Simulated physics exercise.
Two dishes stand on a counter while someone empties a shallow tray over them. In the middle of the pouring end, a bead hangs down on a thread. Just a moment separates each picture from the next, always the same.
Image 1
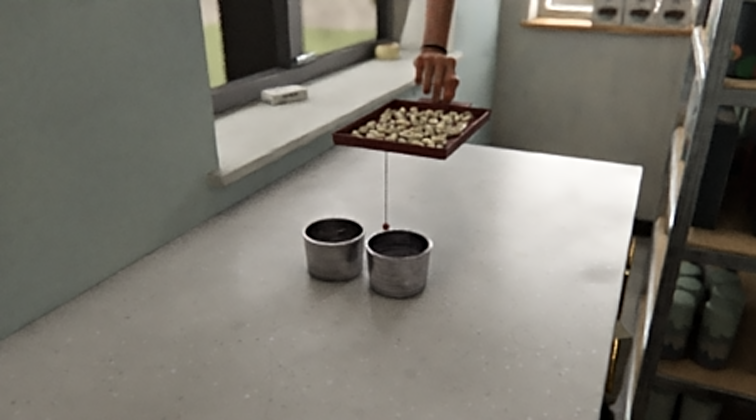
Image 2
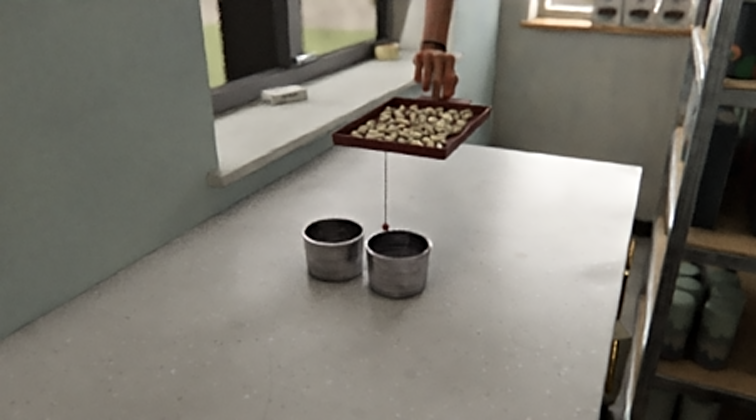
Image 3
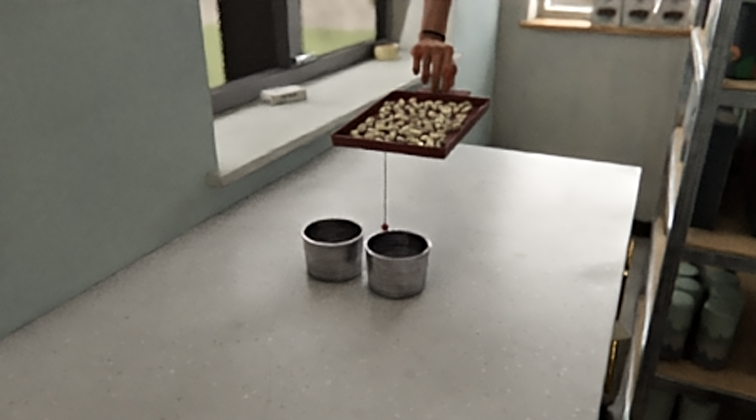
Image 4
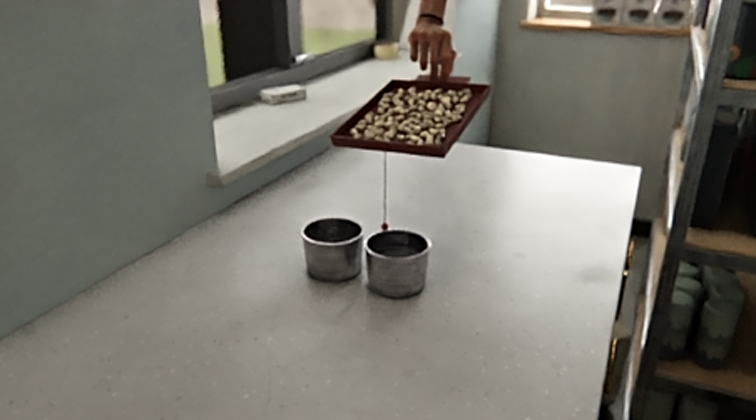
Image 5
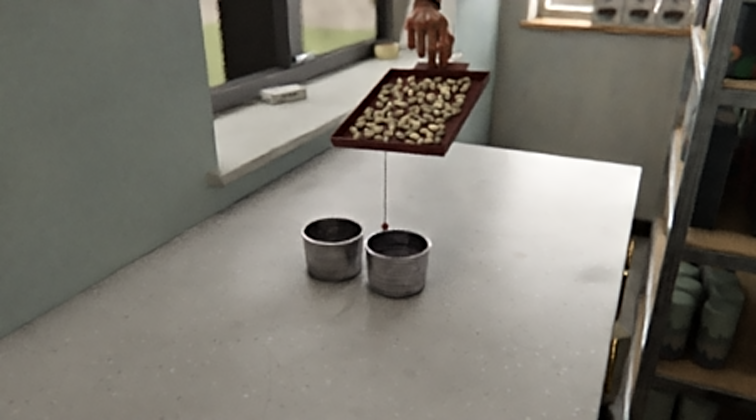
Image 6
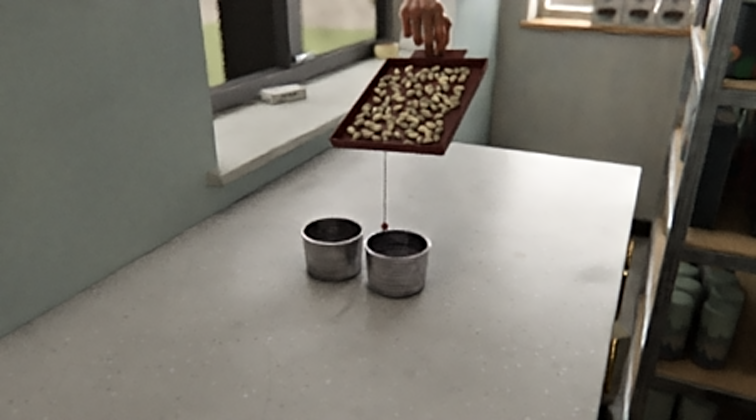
The clip shows a hand holding a shallow dark red tray of pale beans above two metal dishes on a counter, a bead hanging from its near edge. The hand raises the far side, steadily tilting the tray toward the viewer.
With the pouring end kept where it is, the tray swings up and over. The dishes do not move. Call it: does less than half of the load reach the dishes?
Yes.
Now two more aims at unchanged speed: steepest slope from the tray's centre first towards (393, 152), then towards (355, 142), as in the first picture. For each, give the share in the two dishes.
Shares, approx.: 20 %, then 70 %.
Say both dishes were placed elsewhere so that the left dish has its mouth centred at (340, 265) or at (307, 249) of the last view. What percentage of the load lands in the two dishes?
First placement: 30 per cent; second placement: 70 per cent.
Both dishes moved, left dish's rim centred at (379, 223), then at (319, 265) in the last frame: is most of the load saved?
Catch, run one: Below the halfway mark; run two: Below the halfway mark.
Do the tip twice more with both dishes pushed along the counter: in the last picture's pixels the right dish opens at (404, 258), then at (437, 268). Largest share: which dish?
The dish at left, then the dish at left.
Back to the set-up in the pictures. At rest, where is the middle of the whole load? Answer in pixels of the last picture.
The centre settles at about (332, 293).
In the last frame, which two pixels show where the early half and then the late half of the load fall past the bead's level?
About (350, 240), and after that about (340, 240).
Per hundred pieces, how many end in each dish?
Left dish about 20 per cent, right dish about 0 per cent.
Just after the last frame, tray tipped steeply; almost all on the tray; just a few in the air.
A moment on, tray tipped past a quarter turn; the larger part on the tray; just a few in the left dish; about a tenth outside both; about a tenth in the air.
Further on, tray tipped past a quarter turn; about a tenth in the right dish; roughly a quarter in the left dish; the larger part outside both.
When it is over, tray tipped past a quarter turn; about a tenth in the right dish; roughly a quarter in the left dish; the larger part outside both.
